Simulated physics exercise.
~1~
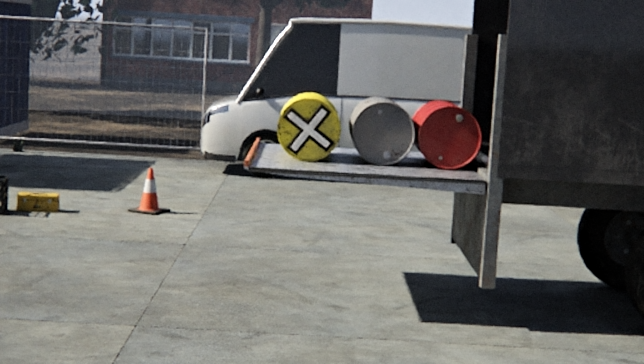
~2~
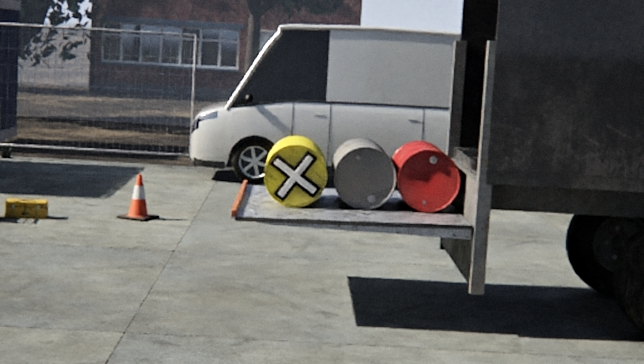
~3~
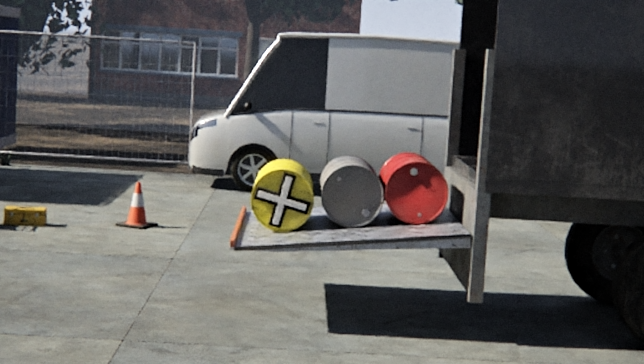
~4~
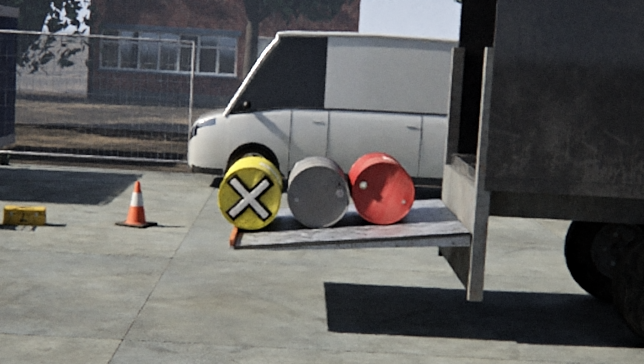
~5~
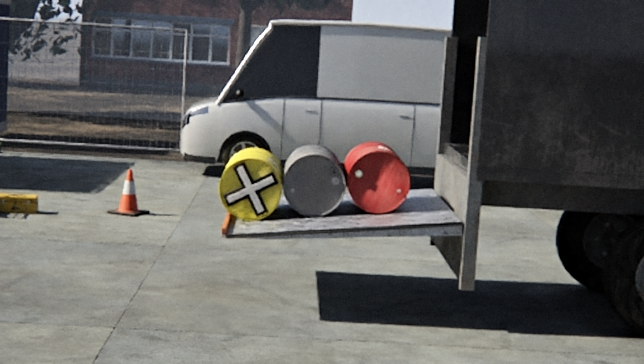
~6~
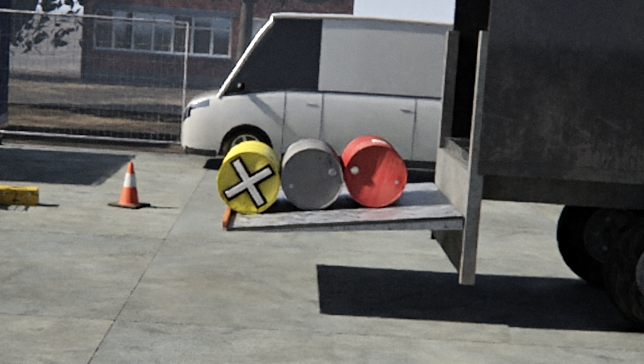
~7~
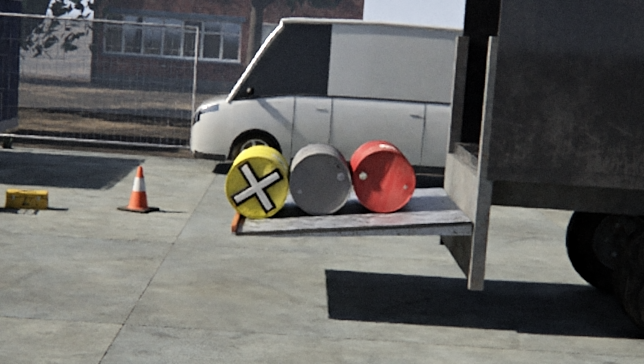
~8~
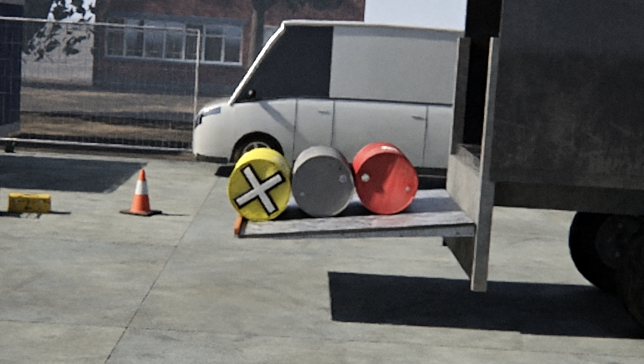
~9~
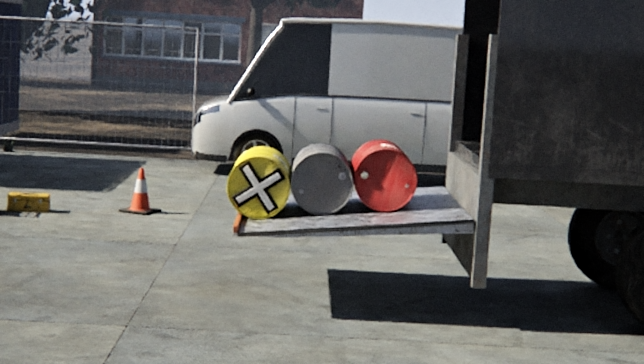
Three drums, a yellow one with a white cross, a grey one and a red one, sank with a lorry's tail-lift, then rolled left as it tilted, until the yellow reached the raised stop at the edge and all three settled, still on the plate.
